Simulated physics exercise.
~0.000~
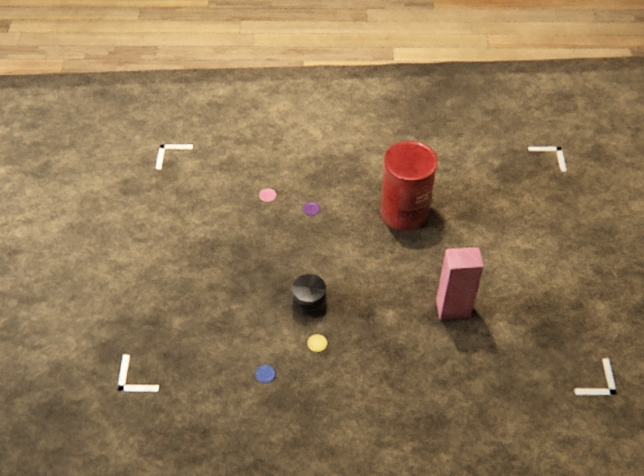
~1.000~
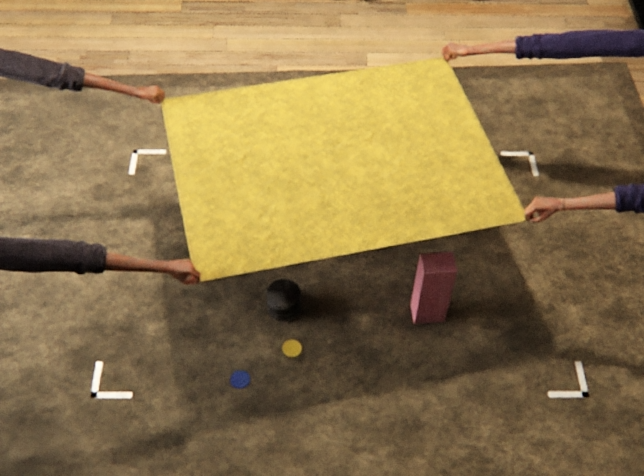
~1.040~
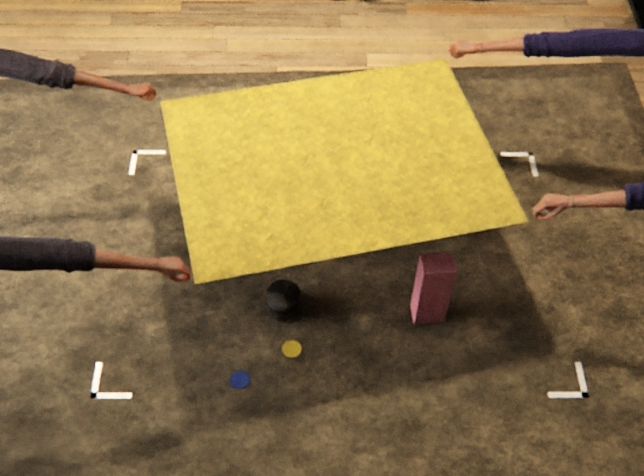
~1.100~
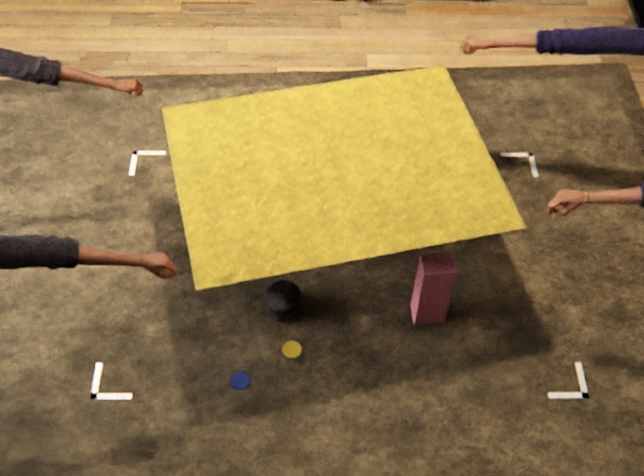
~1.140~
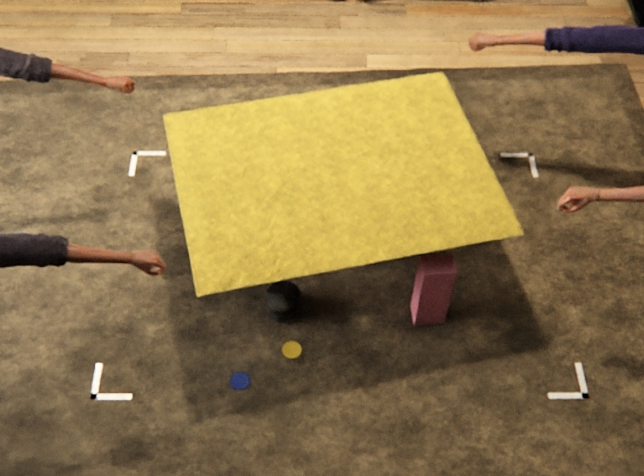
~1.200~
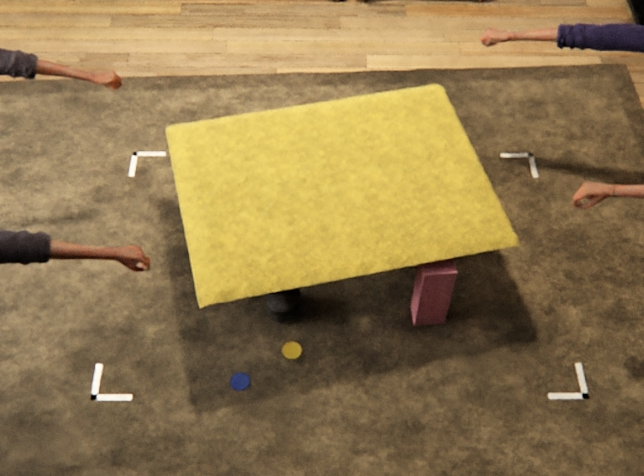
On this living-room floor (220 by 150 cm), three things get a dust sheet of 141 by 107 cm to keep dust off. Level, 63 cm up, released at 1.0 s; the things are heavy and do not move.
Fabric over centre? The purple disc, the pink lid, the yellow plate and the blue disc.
Purple disc over, pink lid over, yellow plate not over, blue disc not over.
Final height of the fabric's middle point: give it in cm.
Height: Approx. 26 cm.
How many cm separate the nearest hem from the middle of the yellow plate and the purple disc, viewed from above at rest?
I'd put the first at about 6 cm and the second at about 22 cm.
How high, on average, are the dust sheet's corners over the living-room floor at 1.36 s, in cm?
I'd guess the corners are around 22 cm high then.
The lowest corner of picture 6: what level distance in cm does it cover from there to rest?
Roughly 20 cm.
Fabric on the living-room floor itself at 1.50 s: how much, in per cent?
Roughly 0 per cent.
After 1.4 s, 0 % of it is down, spanning 149 by 131 cm, above pink lid, purple disc.
After 1.5 s, 0 % of it is down, spanning 137 by 118 cm, above pink lid, purple disc.
After 1.7 s, 10 % of it is down, spanning 135 by 114 cm, above pink lid, purple disc.
After 1.8 s, 10 % of it is down, spanning 135 by 115 cm, above pink lid, purple disc.
After 3.3 s, 10 % of it is down, spanning 135 by 112 cm, above pink lid, purple disc.
